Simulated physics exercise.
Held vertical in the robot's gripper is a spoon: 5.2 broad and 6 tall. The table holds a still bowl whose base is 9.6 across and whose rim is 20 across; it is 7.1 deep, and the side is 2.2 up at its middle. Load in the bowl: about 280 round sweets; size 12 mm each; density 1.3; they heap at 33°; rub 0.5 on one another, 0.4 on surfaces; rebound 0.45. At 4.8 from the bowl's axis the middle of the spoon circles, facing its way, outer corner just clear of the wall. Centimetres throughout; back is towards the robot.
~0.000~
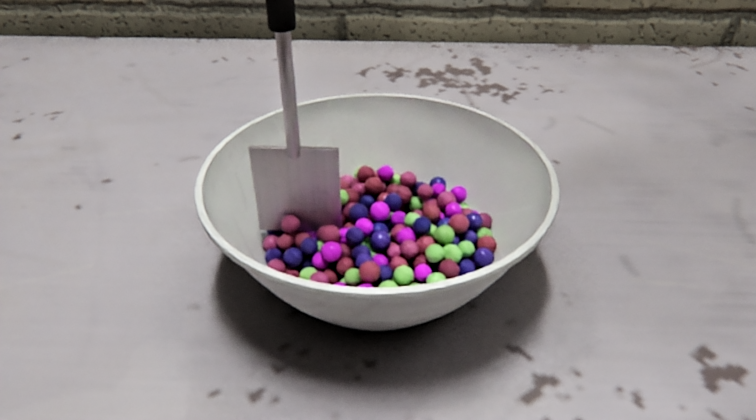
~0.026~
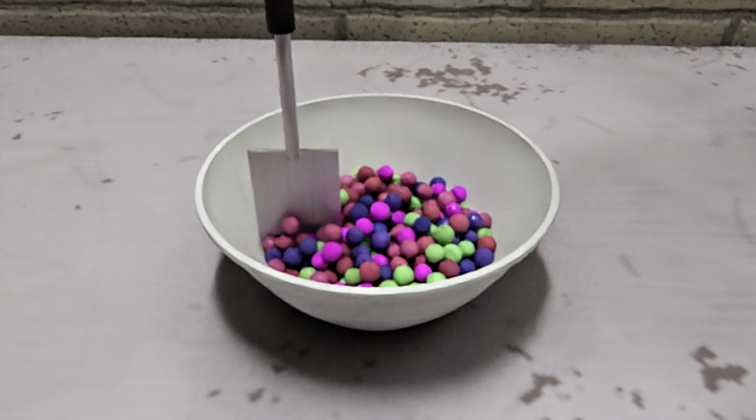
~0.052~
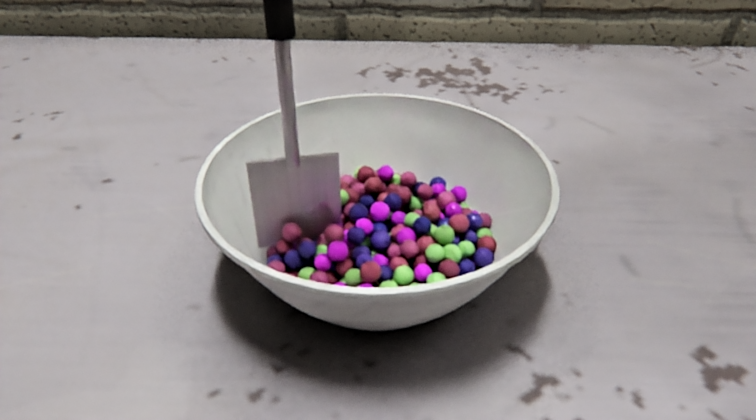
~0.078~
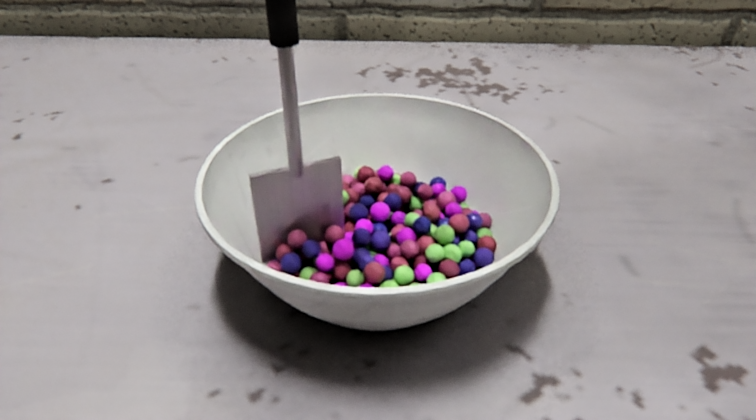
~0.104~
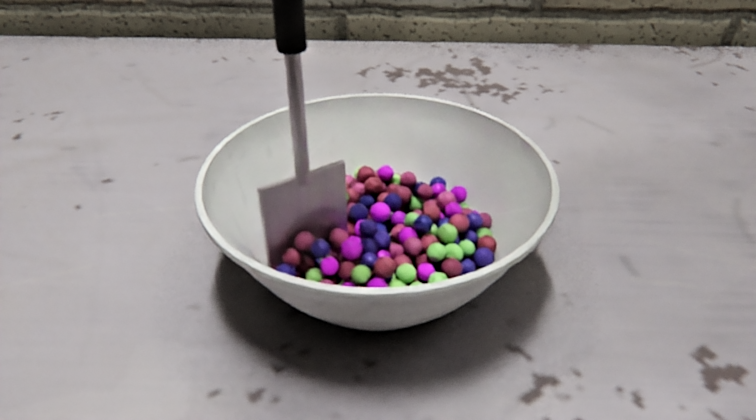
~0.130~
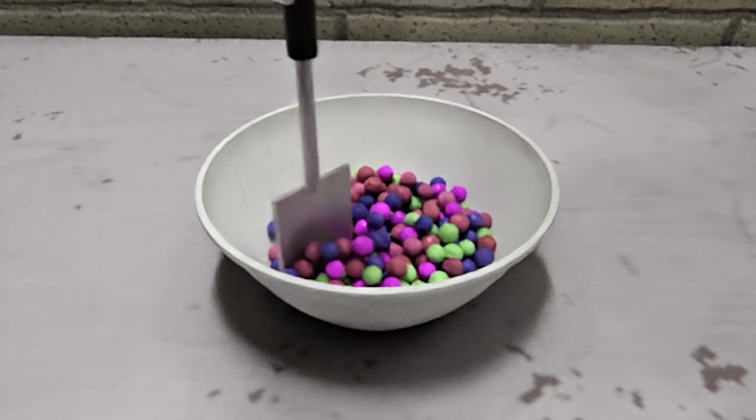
A flat metal spatula-like tool with a black handle starts upright at the left side of a white bowl of small red, purple, pink and green balls. It sweeps slowly along the wall toward the viewer and slightly right, turning as it goes, nudging nearby balls while the rest barely move.
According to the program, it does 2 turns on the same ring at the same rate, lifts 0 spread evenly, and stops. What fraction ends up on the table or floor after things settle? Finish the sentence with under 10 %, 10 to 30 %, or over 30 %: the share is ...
The share is under 10 %.
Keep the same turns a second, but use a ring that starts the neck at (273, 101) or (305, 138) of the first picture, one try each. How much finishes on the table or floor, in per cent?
Some 0 and 0 per cent.
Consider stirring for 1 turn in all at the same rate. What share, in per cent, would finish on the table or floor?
0 %.
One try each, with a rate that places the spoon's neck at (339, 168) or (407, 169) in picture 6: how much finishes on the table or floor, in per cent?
Roughly 15 per cent on the first try and 35 per cent on the second.
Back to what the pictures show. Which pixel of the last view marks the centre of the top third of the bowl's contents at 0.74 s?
I'd point to somewhere close to (290, 185).
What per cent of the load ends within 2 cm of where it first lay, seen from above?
That comes to some 15 per cent.
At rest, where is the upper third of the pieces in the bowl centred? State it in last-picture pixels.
About (313, 246).
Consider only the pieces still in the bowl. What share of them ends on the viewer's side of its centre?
I'd put it at roughly 60 per cent.
After 0.74 s, 313° round, highest piece 8 above the table; 283 in the bowl, 2 on the table or floor.
After 1.36 s, 219° round, highest piece 9 above the table; 279 in the bowl, 5 on the table or floor, 1 in flight or on the tool.
After 1.87 s, 0° round, highest piece 7 above the table; 272 in the bowl, 13 on the table or floor.
After 2.57 s, 0° round, highest piece 6 above the table; 272 in the bowl, 13 on the table or floor.
At rest, 272 in the bowl, 13 on the table or floor. That is 5 % on the table or floor.
